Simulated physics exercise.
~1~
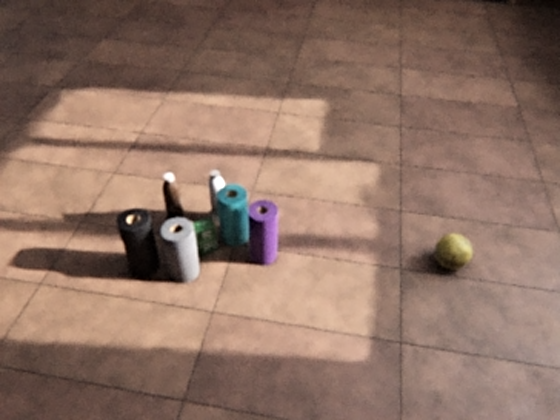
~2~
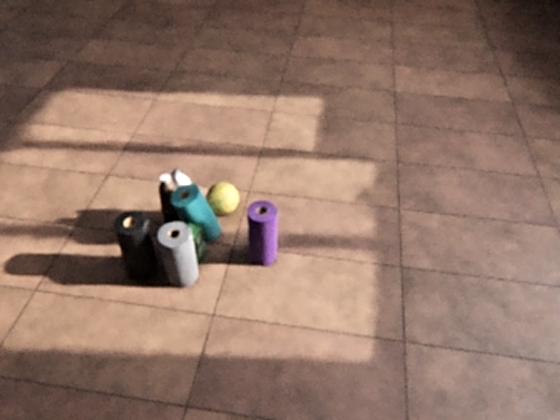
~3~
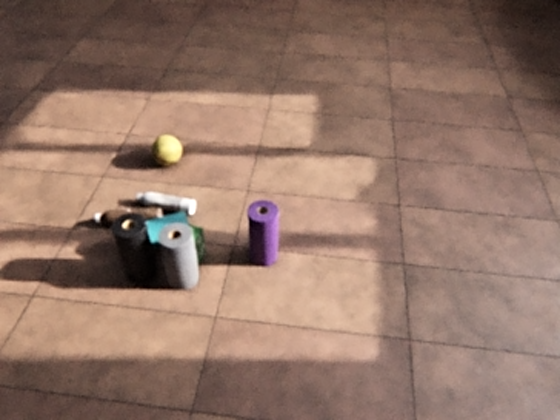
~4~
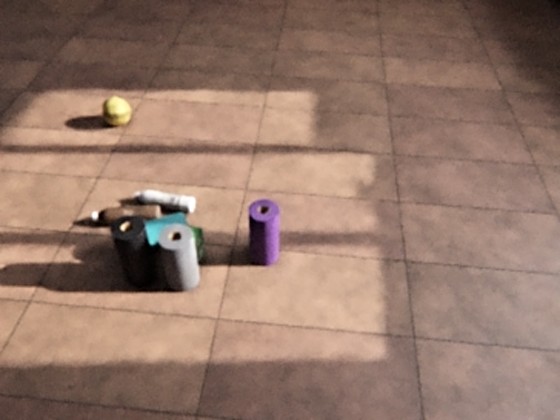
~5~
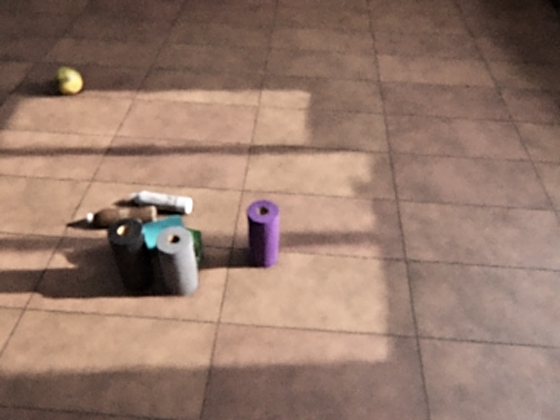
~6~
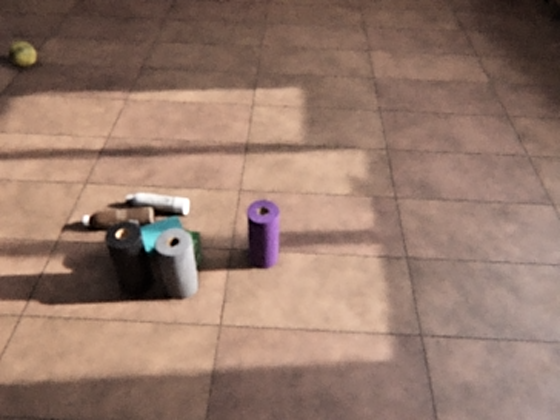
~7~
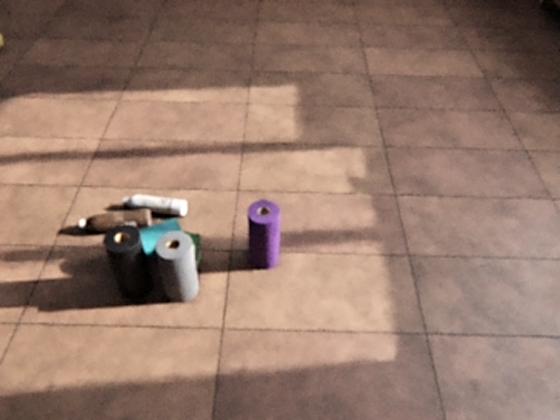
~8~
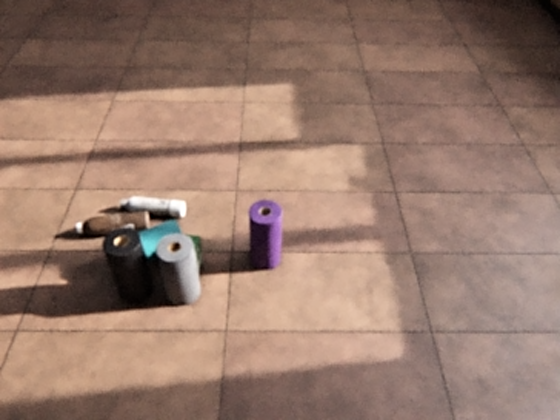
A yellow ball rolls left, knocks over the turquoise roll and two bottles, and leaves view.
